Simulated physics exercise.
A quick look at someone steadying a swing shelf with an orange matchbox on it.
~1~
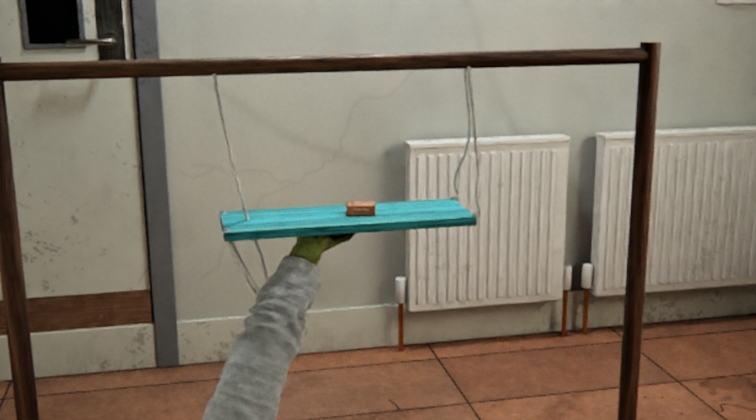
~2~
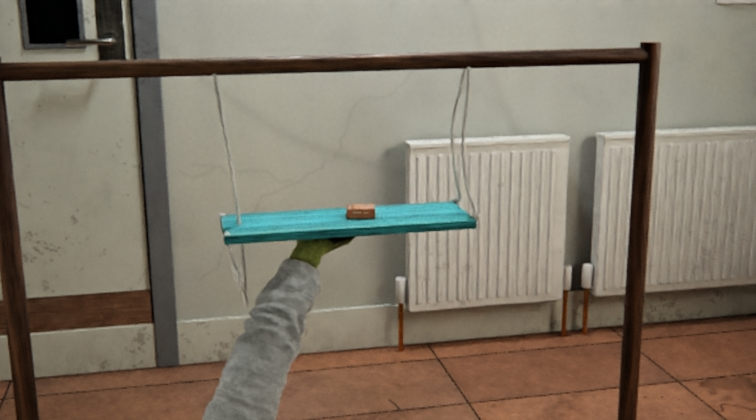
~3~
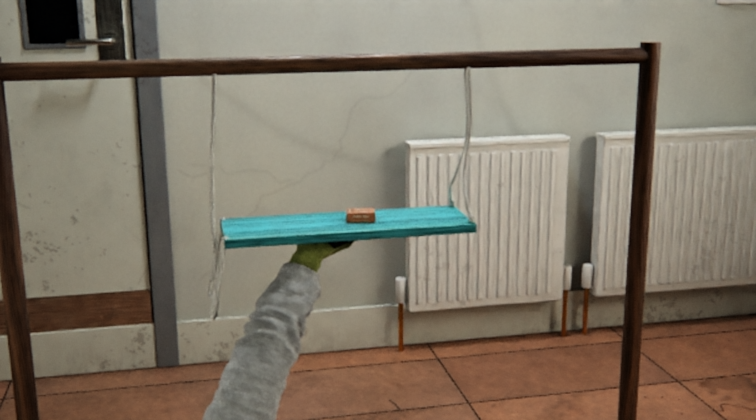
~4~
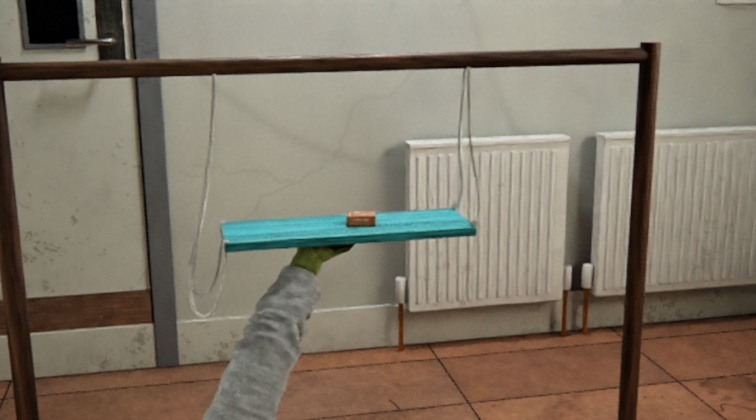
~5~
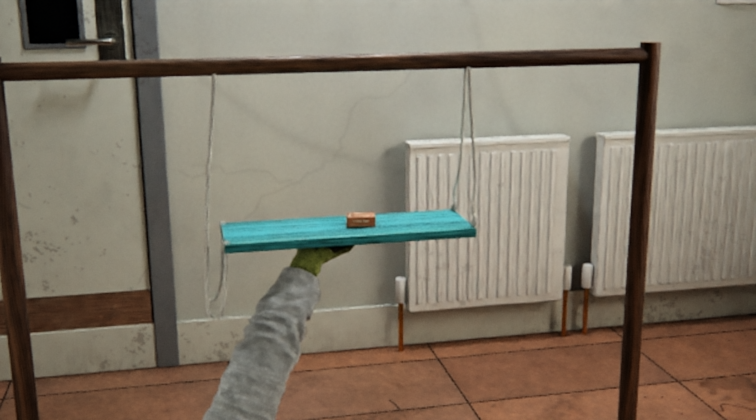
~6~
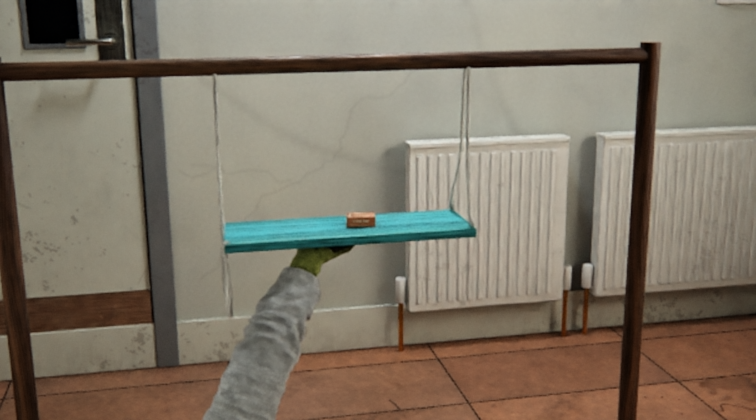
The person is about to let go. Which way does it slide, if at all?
As it turns out, the orange matchbox drops leftwards.
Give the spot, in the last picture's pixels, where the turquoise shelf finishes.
Its middle is at (378, 296).
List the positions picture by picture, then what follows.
The first picture shows orange matchbox (361, 208); turquoise shelf (354, 229).
The second picture shows orange matchbox (361, 211).
The third picture shows orange matchbox (361, 215).
The fourth picture shows orange matchbox (361, 218); turquoise shelf (354, 239).
The fifth picture shows orange matchbox (361, 220).
The sixth picture shows orange matchbox (361, 220); turquoise shelf (354, 241); left shoelaces slack, hanging in a loop; right shoelaces almost straight.
Then, 0.62 s past the final frame, board tipped 38° down to the left; matchbox sliding near (215, 349).
Then, 1.26 s past the final frame, board tipped 43° down to the left; matchbox on the floor.
When it is over, board tipped 41° down to the left; matchbox on the floor. The orange matchbox slides off to the left.
